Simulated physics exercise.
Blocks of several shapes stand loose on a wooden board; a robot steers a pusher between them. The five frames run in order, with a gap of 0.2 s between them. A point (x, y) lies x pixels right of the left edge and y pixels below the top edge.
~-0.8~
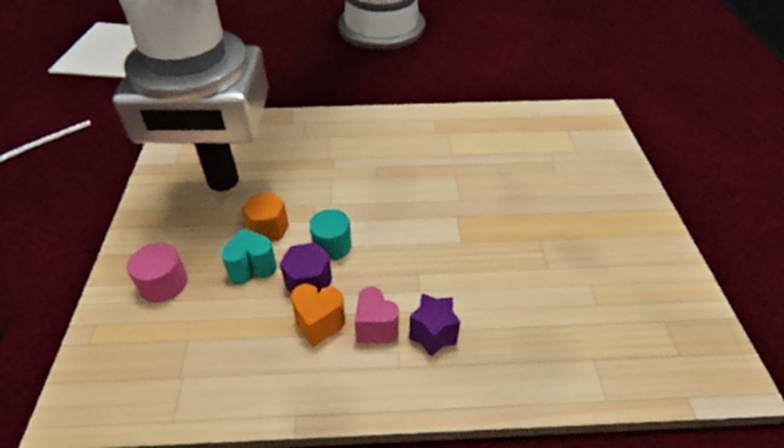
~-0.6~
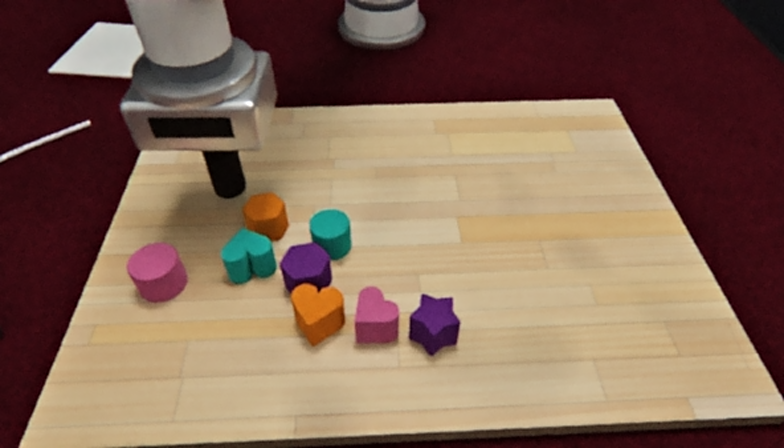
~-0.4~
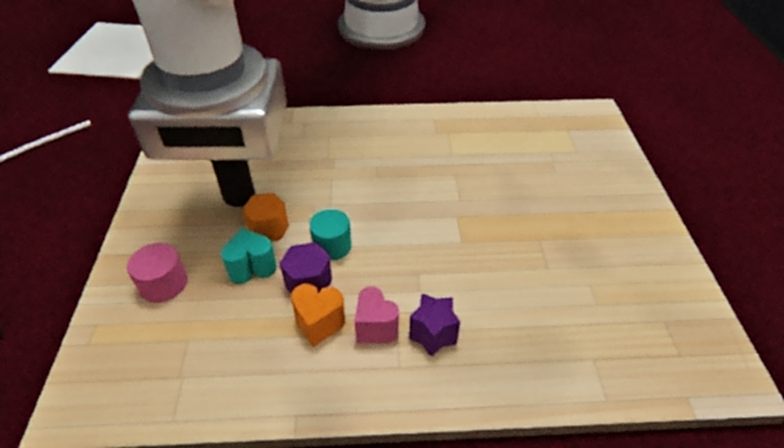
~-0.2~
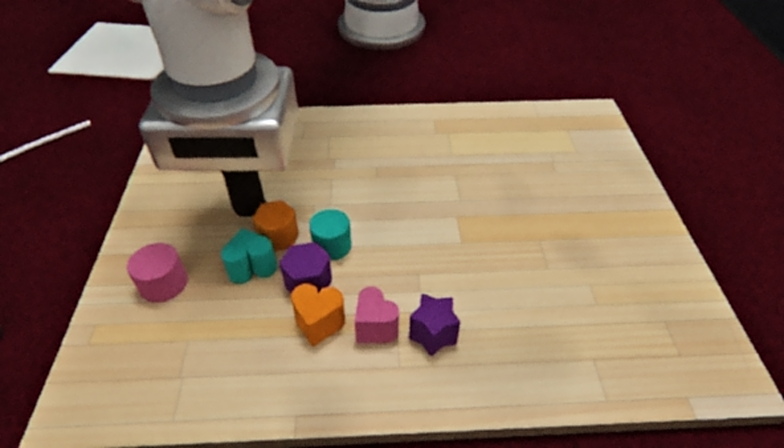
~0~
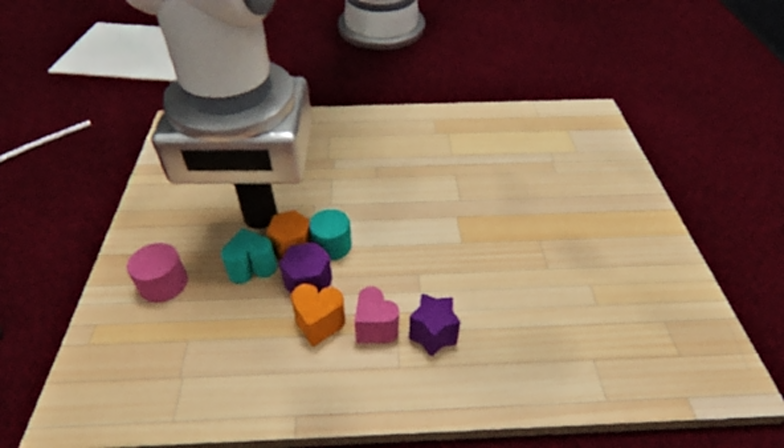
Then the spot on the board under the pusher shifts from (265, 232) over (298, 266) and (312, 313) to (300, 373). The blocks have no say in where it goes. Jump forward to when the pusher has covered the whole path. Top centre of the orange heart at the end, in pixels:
Expect it around (336, 371).
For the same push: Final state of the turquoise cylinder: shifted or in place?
Well, the turquoise cylinder shifts from its place.
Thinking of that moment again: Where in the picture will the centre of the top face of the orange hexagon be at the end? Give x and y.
I'd expect the centre of its top face to be at (342, 252).
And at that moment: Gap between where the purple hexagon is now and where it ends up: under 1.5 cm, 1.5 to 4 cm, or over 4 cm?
Covers over 4 cm.
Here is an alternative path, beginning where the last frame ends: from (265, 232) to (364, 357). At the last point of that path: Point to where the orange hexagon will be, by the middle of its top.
Located at (337, 248).
What follows on the original path. One third of the way, pusher at (295, 252); orange hexagon at (332, 248), turned 45° anticlockwise; purple hexagon at (334, 283), turned 50° clockwise; orange heart at (319, 317); turquoise cylinder at (362, 225).
Two thirds of the way, pusher at (309, 300); orange hexagon at (342, 252), turned 80° anticlockwise; purple hexagon at (350, 296), turned 45° clockwise; orange heart at (322, 329), turned 30° clockwise; turquoise cylinder at (362, 224).
At the end, pusher at (297, 360); orange hexagon at (342, 252), turned 80° anticlockwise; purple hexagon at (351, 300), turned 35° clockwise; orange heart at (336, 371), turned 40° anticlockwise; turquoise cylinder at (362, 224).
